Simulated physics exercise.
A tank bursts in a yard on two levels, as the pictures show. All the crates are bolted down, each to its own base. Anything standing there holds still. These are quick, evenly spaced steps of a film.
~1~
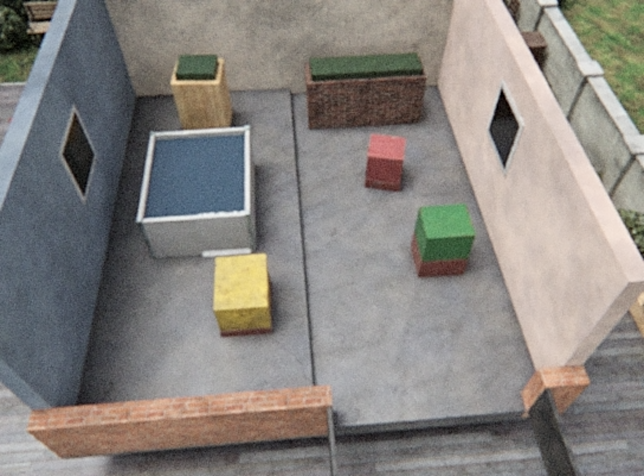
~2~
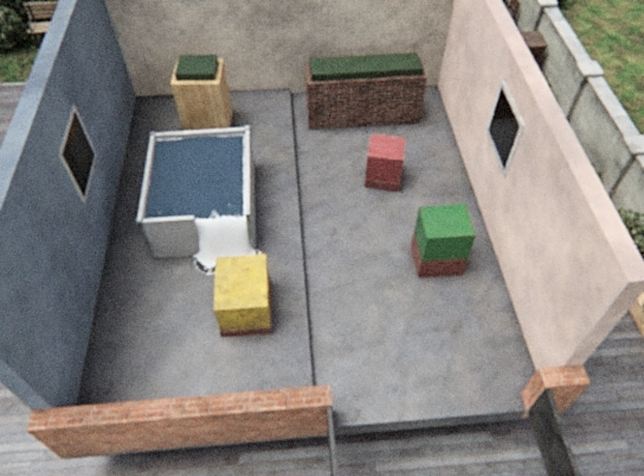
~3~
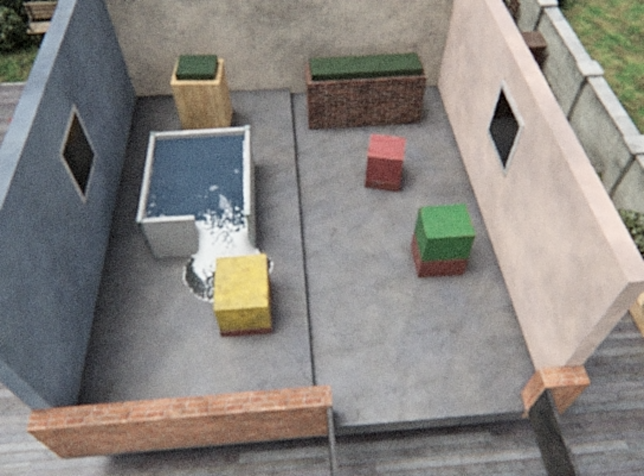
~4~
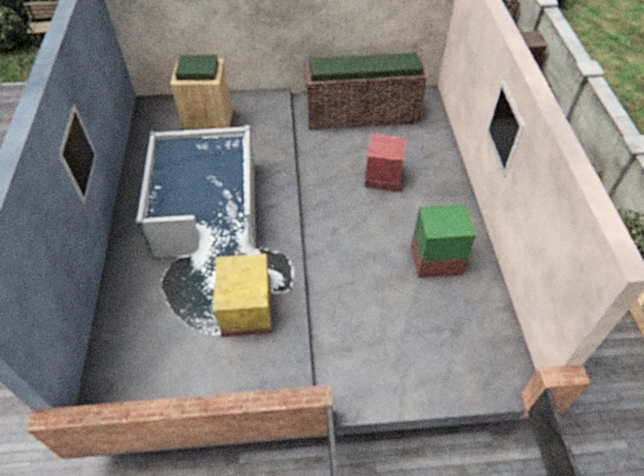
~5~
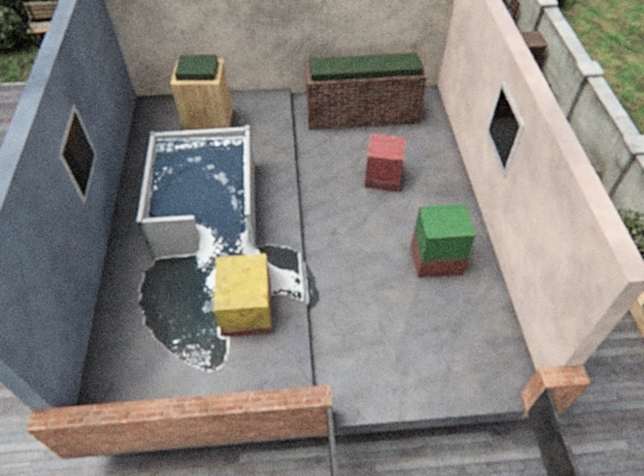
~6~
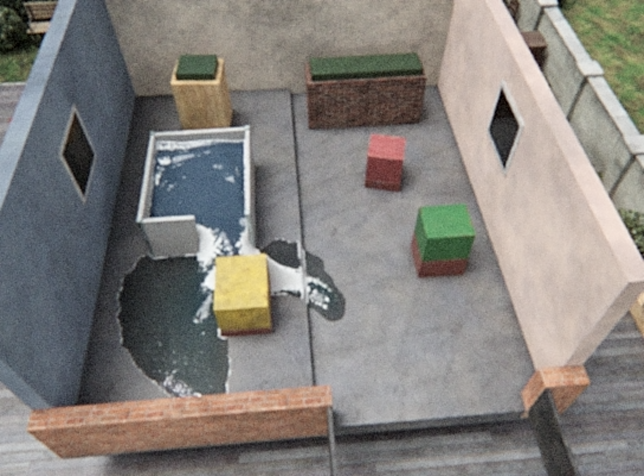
At first, still water fills an open tank on the left side of a walled yard. Then water pours from a gap at the tank's front corner, reaches the yellow block and spreads around both sides of it, widening across the floor on the left and crossing the dividing line on the right.
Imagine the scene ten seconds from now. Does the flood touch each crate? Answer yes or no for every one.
Red crate: No; yellow crate: Yes; green crate: No.
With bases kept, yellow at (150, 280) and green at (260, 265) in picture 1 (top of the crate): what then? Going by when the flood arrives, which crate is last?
My guess is the crate marked red.
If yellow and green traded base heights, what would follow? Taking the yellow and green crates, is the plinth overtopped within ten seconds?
Result - yellow: Hit; green: Hit.
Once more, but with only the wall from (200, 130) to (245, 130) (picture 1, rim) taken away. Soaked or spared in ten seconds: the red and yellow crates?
As I see it, red crate is not reached, and yellow crate is not reached.
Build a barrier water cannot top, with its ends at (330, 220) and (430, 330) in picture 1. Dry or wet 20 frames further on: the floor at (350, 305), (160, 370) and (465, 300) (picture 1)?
The first point comes out inundated, the next inundated, the last unwetted.
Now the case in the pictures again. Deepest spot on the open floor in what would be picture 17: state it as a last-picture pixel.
Somewhere around pixel (236, 280).
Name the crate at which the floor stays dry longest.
My pick is the crate marked red.
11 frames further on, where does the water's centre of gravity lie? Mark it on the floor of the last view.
Centre: Close to (236, 258).
A moment on, water covers 30 % of the floor; the red crate not reached, the yellow crate water round its plinth, the green crate water round its plinth.
Next, water covers 45 % of the floor; the red crate water round its plinth, the yellow crate water round its plinth, the green crate water round its plinth.
Then, water covers 60 % of the floor; the red crate water round its plinth, the yellow crate water round its plinth, the green crate water round its plinth.
Later, water covers 80 % of the floor; the red crate water round its plinth, the yellow crate water round its plinth, the green crate water round its plinth.
In the end, water covers 85 % of the floor; the red crate stayed above the water, the yellow crate was topped, the green crate stayed above the water.
